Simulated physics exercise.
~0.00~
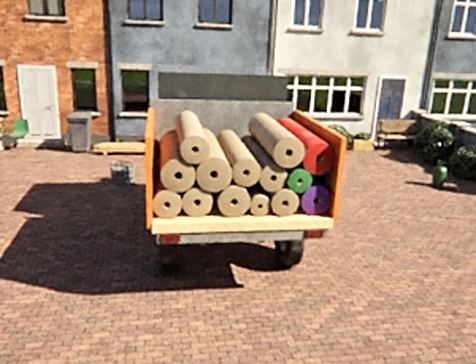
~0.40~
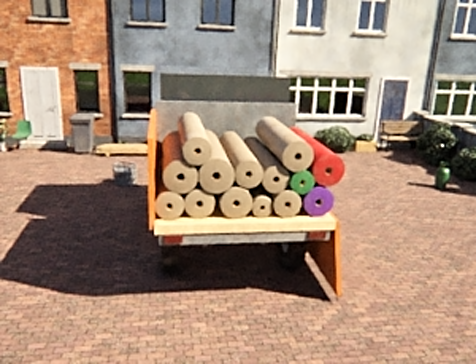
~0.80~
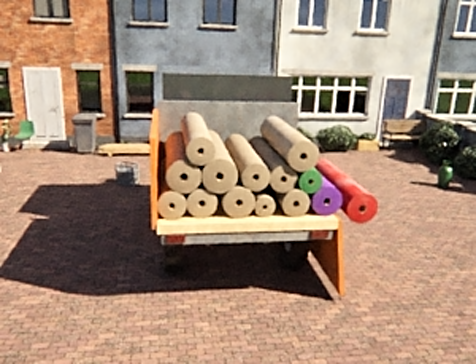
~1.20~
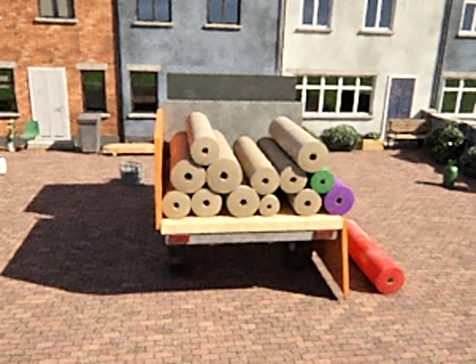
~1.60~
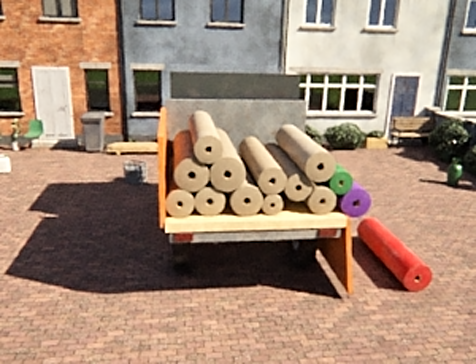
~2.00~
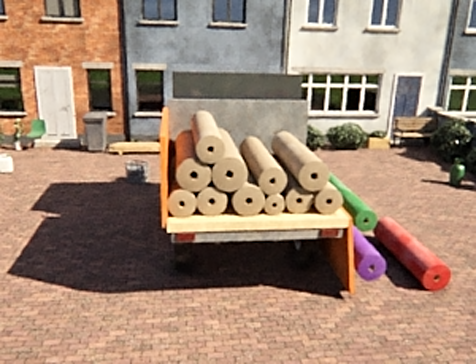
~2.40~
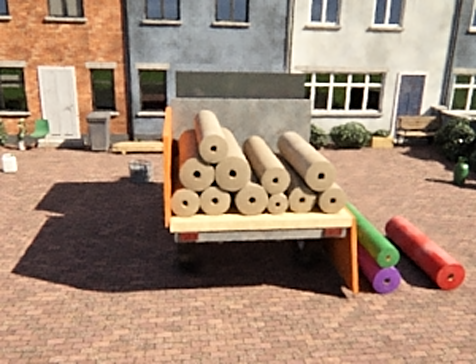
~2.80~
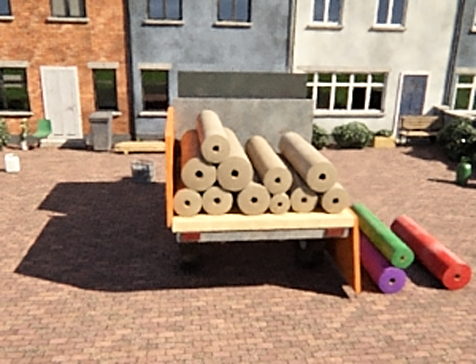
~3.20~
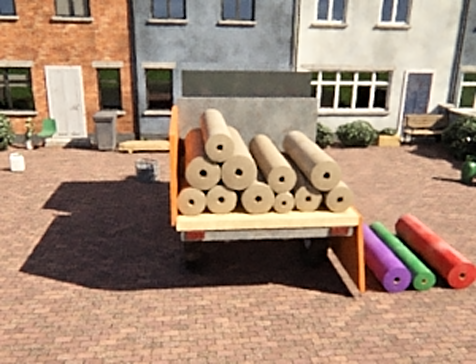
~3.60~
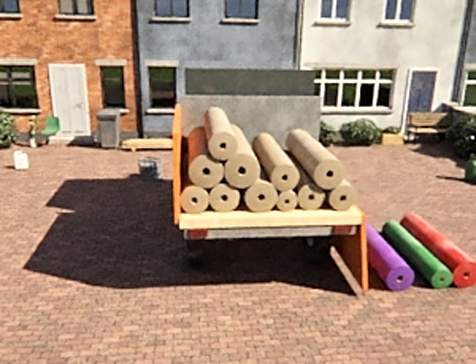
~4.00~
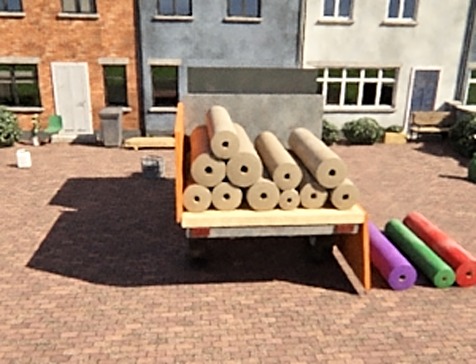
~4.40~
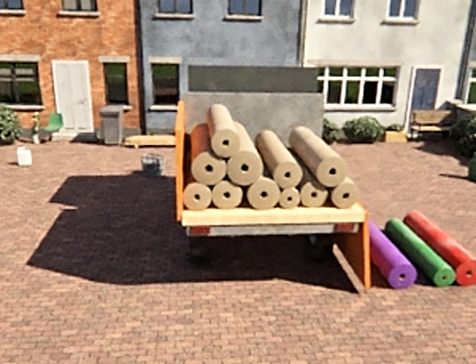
The clip shows the rear of a flatbed lorry stacked with rolls as its right side panel drops open. The red roll tumbles off to the right, the purple and green ones follow, and all three end side by side on the paving while the beige rolls stay aboard.
